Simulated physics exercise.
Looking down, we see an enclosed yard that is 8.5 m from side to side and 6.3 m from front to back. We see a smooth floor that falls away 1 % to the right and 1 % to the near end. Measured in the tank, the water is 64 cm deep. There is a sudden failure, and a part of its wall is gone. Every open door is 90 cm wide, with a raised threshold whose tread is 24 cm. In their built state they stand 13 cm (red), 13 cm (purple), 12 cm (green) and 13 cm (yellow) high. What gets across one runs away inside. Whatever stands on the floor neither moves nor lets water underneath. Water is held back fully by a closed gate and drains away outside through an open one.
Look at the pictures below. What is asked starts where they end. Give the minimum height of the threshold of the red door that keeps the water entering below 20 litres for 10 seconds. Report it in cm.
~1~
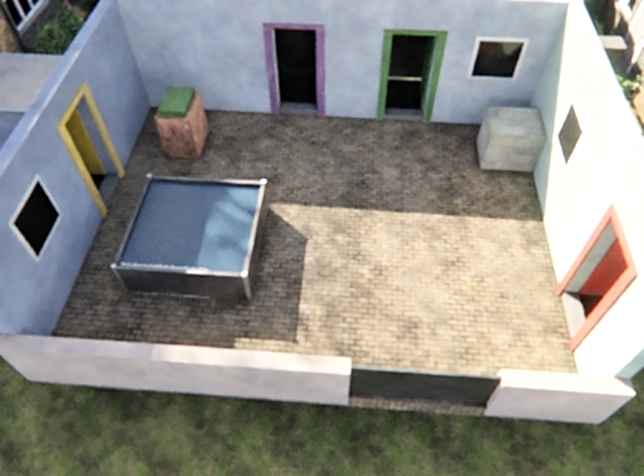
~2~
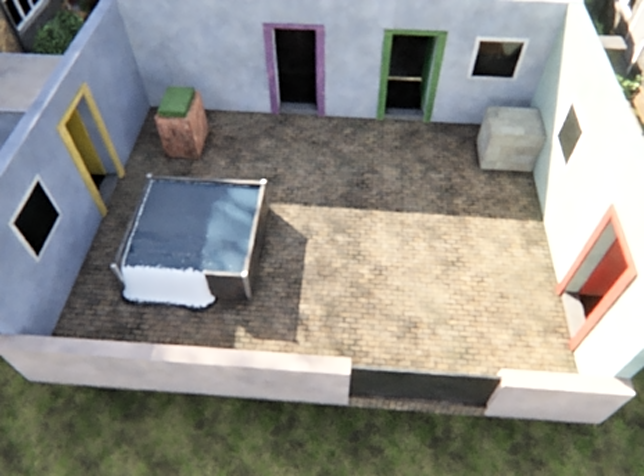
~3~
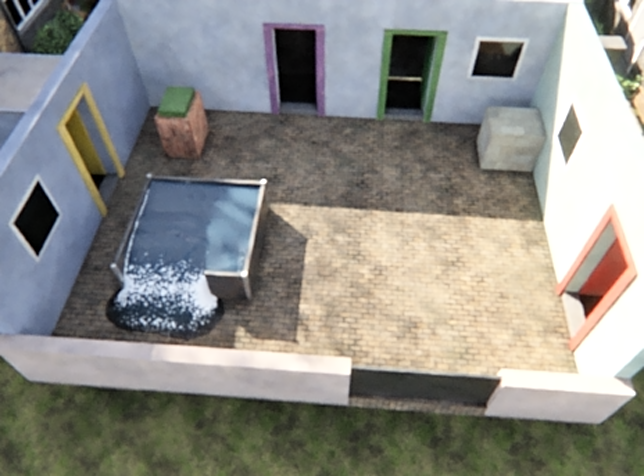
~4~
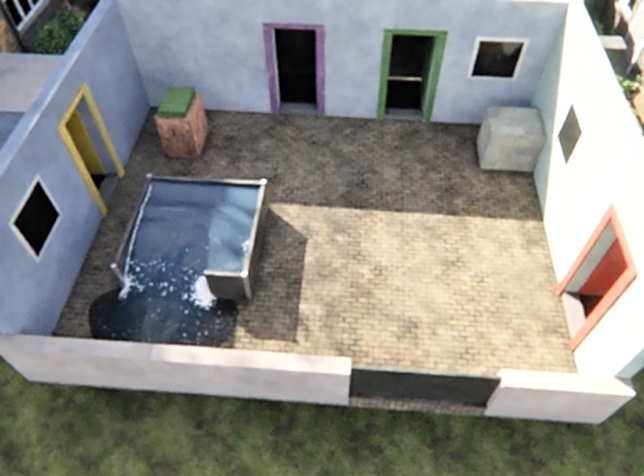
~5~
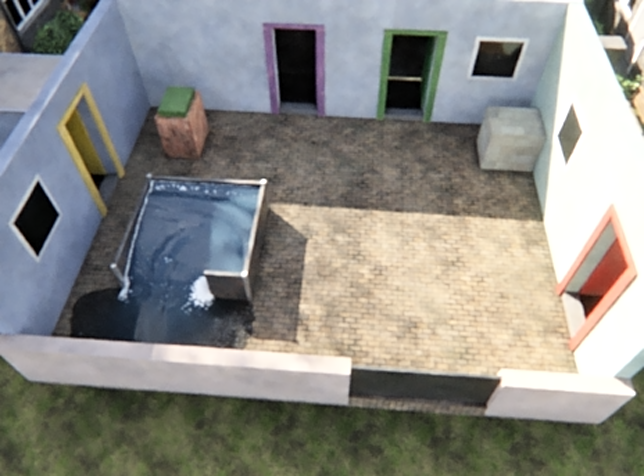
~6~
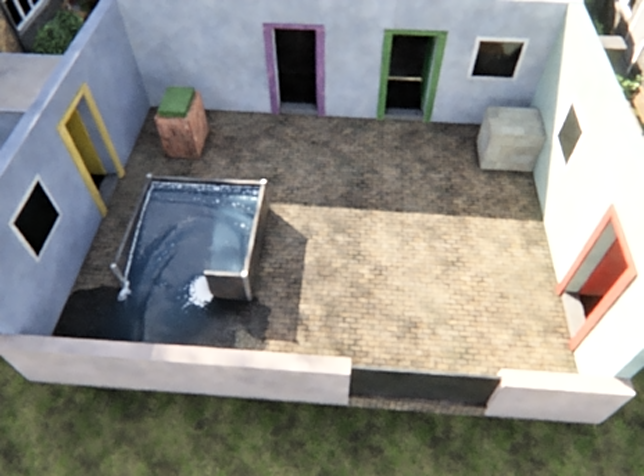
Minimum height: About 10.5 cm.
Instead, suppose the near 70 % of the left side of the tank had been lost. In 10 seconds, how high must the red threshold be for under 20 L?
Then the minimum is about 10.5 cm.
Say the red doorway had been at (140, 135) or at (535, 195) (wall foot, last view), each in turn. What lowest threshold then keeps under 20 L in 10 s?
Minimums: About 9.5 cm and 7.0 cm.
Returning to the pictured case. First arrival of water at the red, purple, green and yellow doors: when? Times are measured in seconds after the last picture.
It gets to red after 2.6 s, purple after 4.5 s, green after 6.0 s and yellow after 1.6 s.
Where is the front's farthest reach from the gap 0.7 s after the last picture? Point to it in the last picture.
Lab note: Front tip approx. at (347, 382).
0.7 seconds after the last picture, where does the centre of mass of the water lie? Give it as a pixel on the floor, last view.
I'd put it close to (184, 283).
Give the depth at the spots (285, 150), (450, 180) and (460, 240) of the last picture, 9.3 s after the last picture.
About 2, 7 and 8 cm.
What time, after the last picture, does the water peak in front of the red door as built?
Around 3.5 seconds.
Then, 0.7 s after the last picture water covers 10 % of the floor, deepest (61 cm) near (43, 358); it has not reached the red door.
Then, 2.3 s after the last picture water covers 45 % of the floor, deepest (32 cm) near (54, 359); it has not reached the red door.
Then, 9.3 s after the last picture water covers 95 % of the floor, deepest (13 cm) near (547, 240); 10 cm at the red door, 3 litres in over its 13 cm threshold.
At the red door as built, the water peaked near 15 cm, 3.3 s after the last picture.
With a threshold of 9 cm, 40 litres would have come in within the 10 s; with 12.5 cm, 5 litres. So under 20 litres takes about 10.5 cm.
